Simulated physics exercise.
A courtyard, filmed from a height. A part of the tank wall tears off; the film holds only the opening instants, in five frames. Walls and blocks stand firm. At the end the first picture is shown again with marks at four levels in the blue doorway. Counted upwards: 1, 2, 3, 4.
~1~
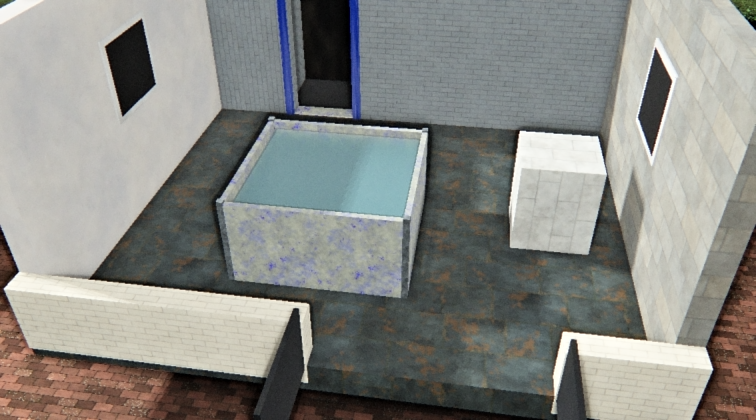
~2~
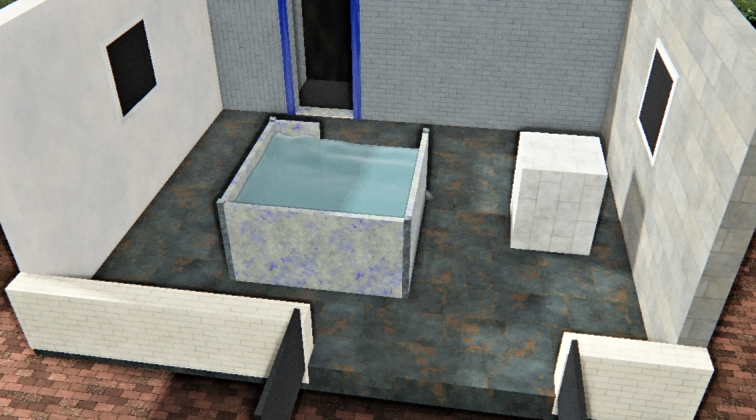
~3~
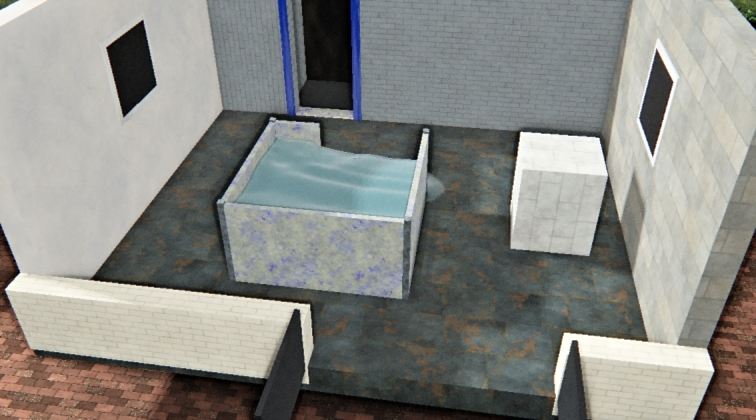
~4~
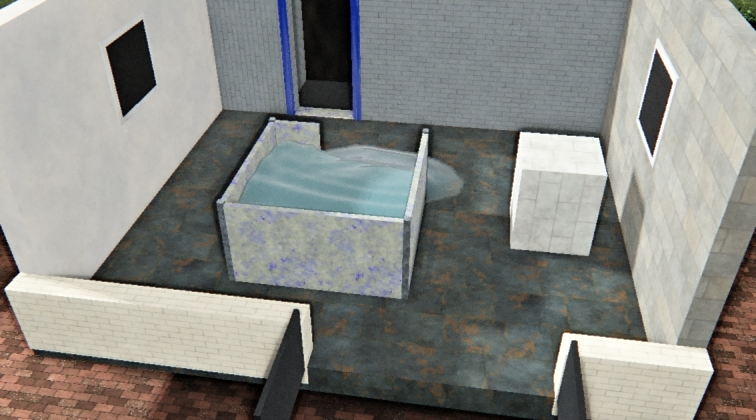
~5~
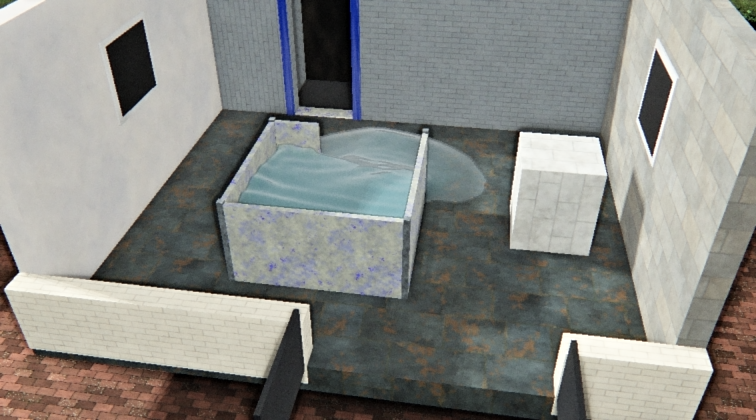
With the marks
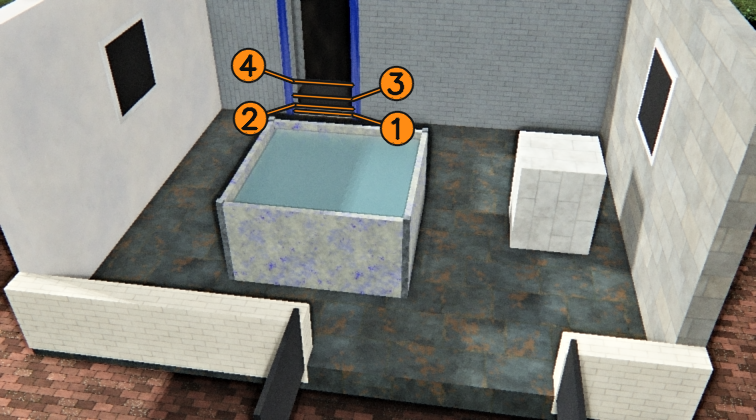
Water in a marbled tank pouring out through its open back side and spreading across the dark floor behind and to the right.
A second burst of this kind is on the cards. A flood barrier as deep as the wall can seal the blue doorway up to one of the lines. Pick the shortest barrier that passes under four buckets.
Mark 3.
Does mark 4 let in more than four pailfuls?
No.
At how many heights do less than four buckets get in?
Two of the four.
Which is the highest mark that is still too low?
That would be 2.
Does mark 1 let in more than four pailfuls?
Yes, that goes wrong.
On the marked copy, 1 at (323, 112); 2 at (323, 106); 3 at (323, 97); 4 at (322, 83); from the bottom up 1, 2, 3, 4.
Choosing 1, dozens of bucketfuls pour in.
Choosing 2, about 13 bucketfuls get in.
Choosing 3, a bucket or two gets in.
Choosing 4, nothing gets over.
